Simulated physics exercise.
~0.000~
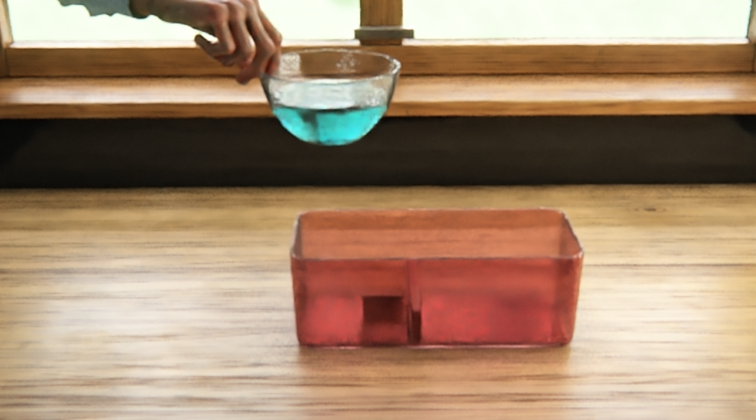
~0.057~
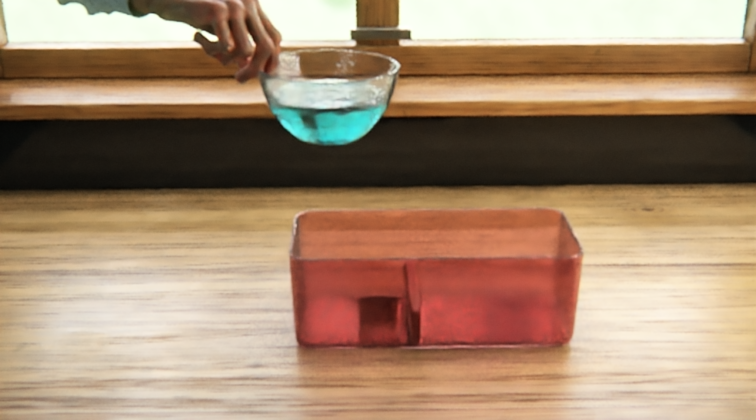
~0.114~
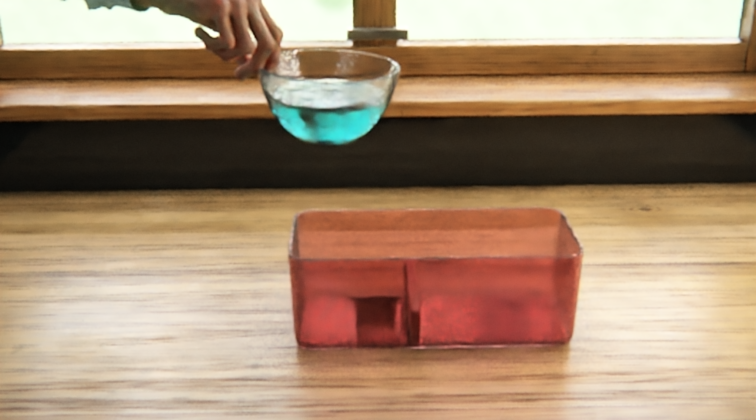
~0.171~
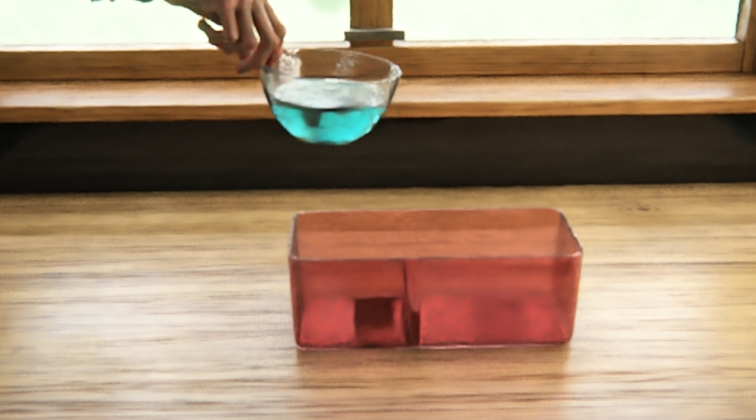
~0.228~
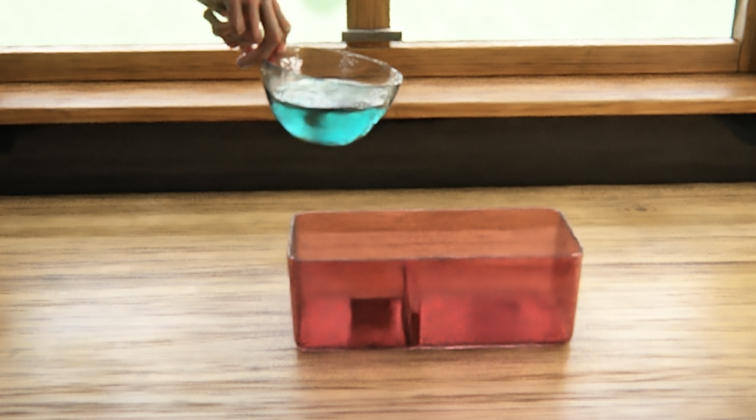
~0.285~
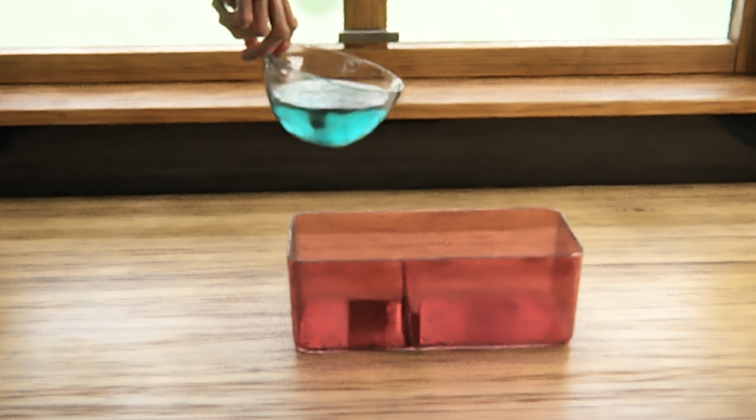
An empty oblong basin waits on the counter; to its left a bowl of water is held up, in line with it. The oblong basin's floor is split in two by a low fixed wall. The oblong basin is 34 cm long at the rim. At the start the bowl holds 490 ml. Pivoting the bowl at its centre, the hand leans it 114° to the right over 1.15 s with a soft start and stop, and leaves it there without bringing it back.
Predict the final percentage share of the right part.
Right part: About 82 %.
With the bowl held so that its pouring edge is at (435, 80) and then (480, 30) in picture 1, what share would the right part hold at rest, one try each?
95 and 90 %.
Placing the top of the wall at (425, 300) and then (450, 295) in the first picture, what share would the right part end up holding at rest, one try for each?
The first gives near 70 per cent and the second near 40 per cent.
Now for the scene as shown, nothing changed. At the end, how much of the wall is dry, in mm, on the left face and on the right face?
The left comes to roughly 42 mm and the right to roughly 30 mm.
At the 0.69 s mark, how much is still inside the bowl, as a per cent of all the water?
At that time about 46 in a hundred parts are still held.
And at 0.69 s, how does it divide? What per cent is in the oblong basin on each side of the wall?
I'd say some 1 on the left and some 12 on the right.
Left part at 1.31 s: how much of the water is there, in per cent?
About 16 percent.
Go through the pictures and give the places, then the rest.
In the first frame, tilt 0°; pouring edge (399, 67); surface from (270, 94) to (389, 94); the oblong basin's rim runs from (294, 235) to (573, 233); the wall's top is at (414, 286).
In the second frame, tilt 1°; pouring edge (398, 68); surface from (270, 93) to (389, 93).
In the third frame, tilt 3°; pouring edge (399, 69); surface from (269, 92) to (388, 93).
In the fourth frame, tilt 6°; pouring edge (400, 73); surface from (269, 92) to (389, 94).
In the fifth frame, tilt 11°; pouring edge (401, 79); surface from (271, 92) to (390, 94).
In the sixth frame, tilt 16°; pouring edge (402, 86); surface from (272, 94) to (392, 95).
After 0.69 s the tilt is 75° and 46 per cent is still to pour, 1 is left of the wall and 13 right of it.
After 1.00 s the tilt is 109° and 0 per cent is still to pour, 13 is left of the wall and 81 right of it.
After 1.31 s the tilt is 114° and 0 per cent is still to pour, 17 is left of the wall and 82 right of it.
After 1.65 s the tilt is 114° and 0 per cent is still to pour, 17 is left of the wall and 82 right of it.
In the end 17 per cent lies left of the wall, 82 right of it and 1 outside.
